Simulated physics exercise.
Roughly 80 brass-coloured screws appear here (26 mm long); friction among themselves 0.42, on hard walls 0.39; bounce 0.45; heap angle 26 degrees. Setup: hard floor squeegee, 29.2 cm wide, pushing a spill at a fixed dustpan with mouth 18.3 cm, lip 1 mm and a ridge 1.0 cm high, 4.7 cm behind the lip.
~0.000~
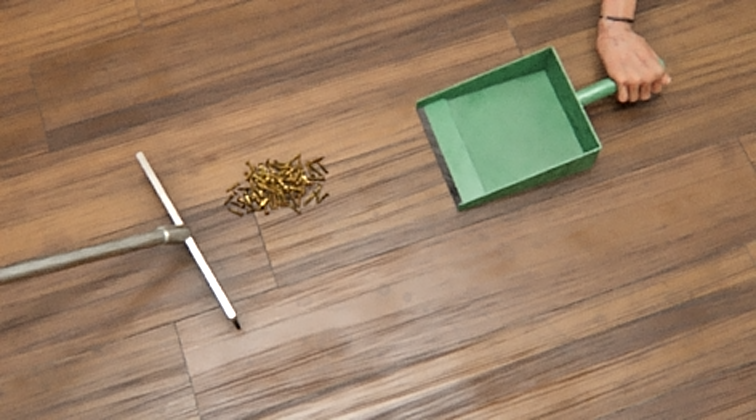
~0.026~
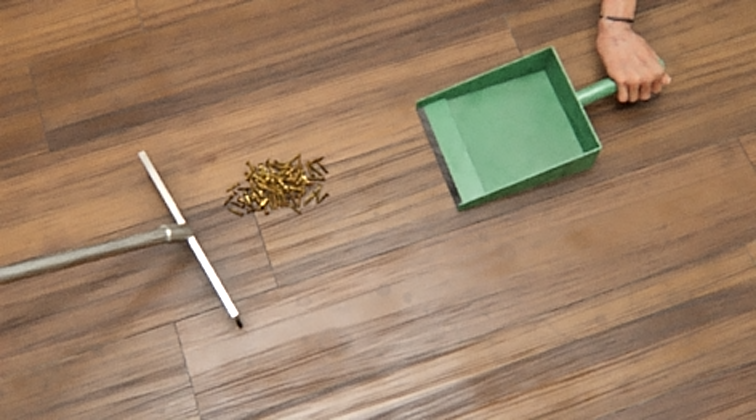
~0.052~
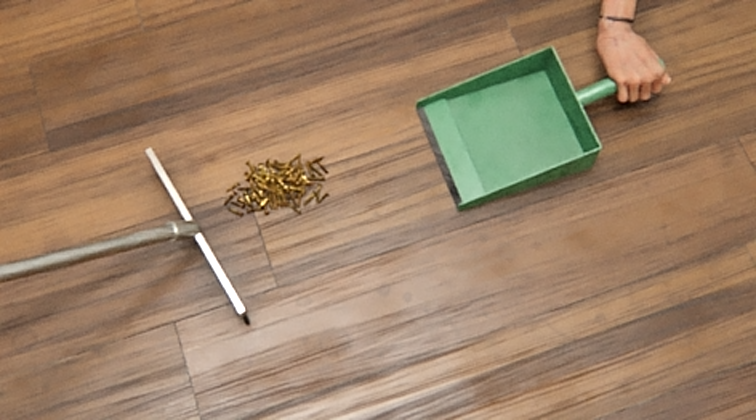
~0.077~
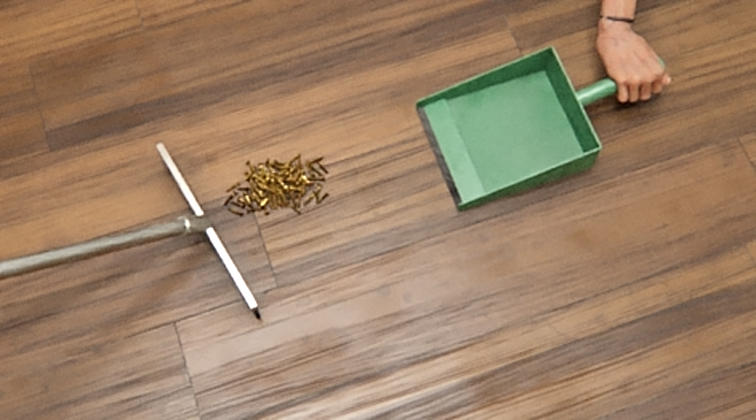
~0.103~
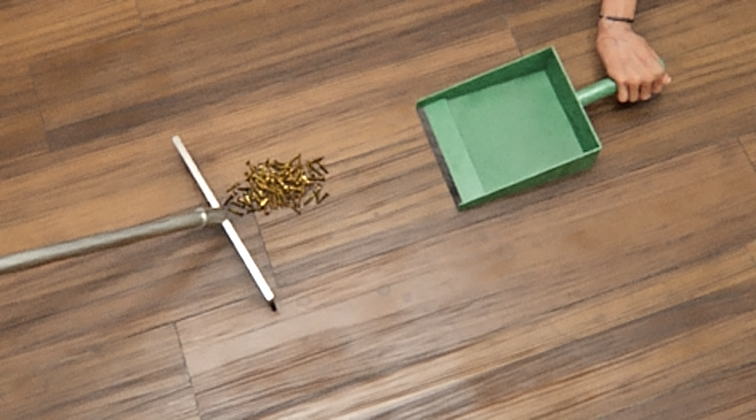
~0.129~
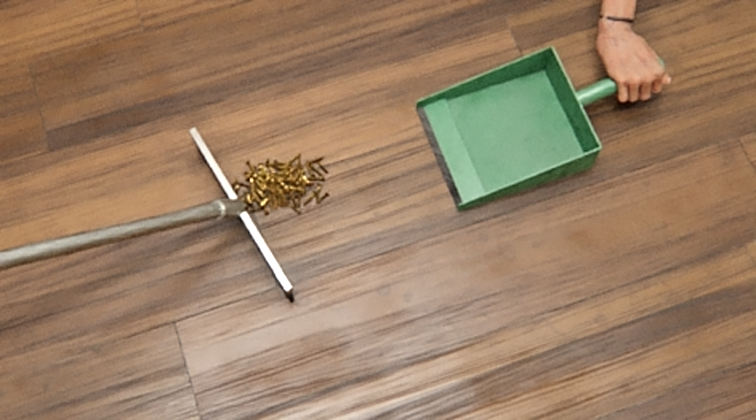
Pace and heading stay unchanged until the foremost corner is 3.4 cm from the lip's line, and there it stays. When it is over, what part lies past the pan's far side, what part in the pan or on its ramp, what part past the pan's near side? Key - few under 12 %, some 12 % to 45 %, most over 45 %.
Past the pan's far side: Some. In the pan or on its ramp: Some. Past the pan's near side: Few.
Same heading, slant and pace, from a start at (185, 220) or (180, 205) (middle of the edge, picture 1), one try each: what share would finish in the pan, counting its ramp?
Close to 35 in a hundred, then close to 40 in a hundred.
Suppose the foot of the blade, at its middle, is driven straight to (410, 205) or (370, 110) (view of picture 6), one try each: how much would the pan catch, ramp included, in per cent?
Close to 30 and 25 in a hundred, in that order.
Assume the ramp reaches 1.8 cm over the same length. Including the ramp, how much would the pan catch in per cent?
It would be near 30 per cent.
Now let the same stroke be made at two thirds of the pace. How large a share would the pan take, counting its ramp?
I'd put it at roughly 10 per cent.
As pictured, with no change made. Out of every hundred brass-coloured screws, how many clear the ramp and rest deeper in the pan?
I'd put it near 5 per cent.
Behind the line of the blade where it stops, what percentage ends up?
Roughly 0 per cent of it.
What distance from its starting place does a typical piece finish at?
About 26 cm.
Then, at 0.25 s, middle of the blade 18 cm from the lip; 0 % over the lip, far side 10 %, near side 0 %.
Then, at 0.34 s, middle of the blade 9 cm from the lip; 0 % over the lip, far side 25 %, near side 0 %.
After 0.56 s, middle of the blade 7 cm from the lip; 35 % over the lip, far side 35 %, near side 0 %.
At rest (1.4 s), far side 35 %, pan 35 %, near side 0 %, in front of the lip or behind the blade 30 %.
